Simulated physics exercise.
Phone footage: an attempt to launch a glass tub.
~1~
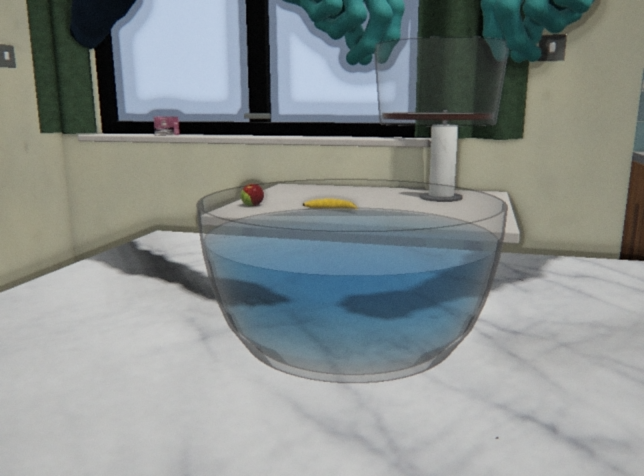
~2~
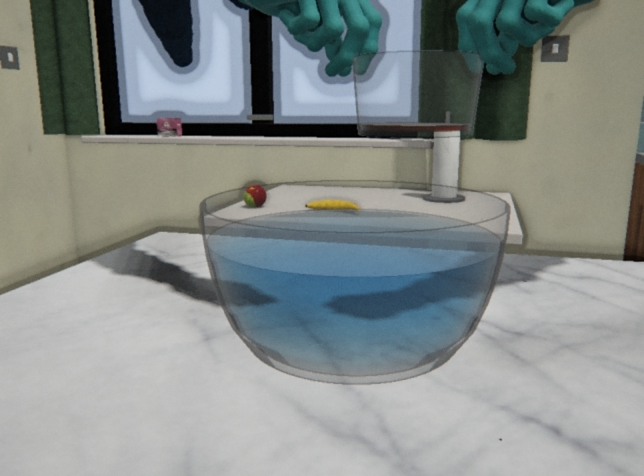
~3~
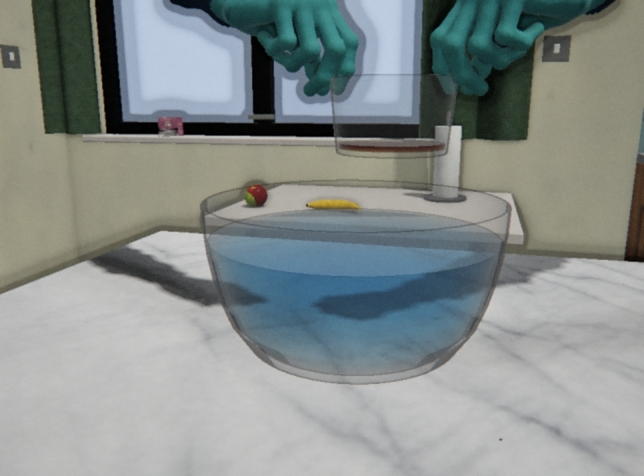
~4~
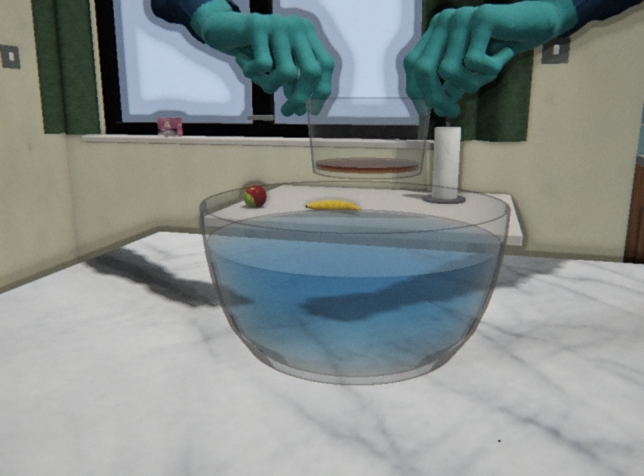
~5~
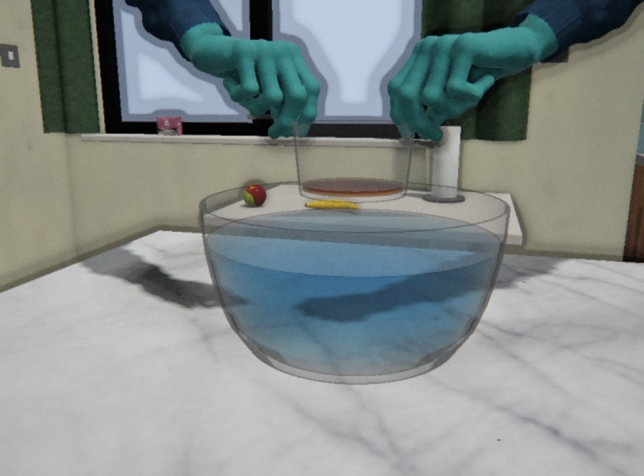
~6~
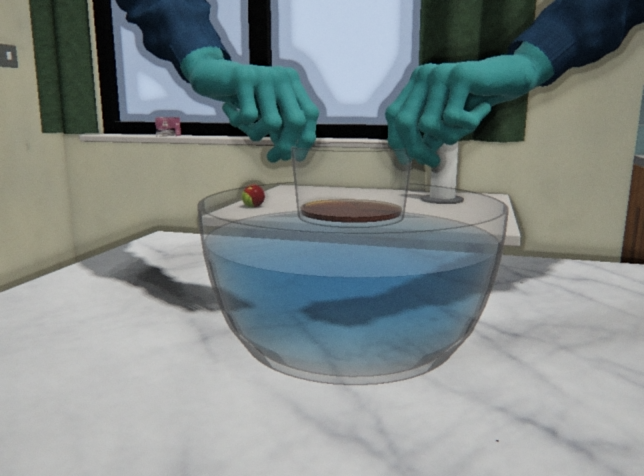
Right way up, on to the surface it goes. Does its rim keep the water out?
It remains up.
A moment on, the tub dips into the water.
Further on, it bobs and steadies.
When it is over, the tub floats with about half of its side showing.
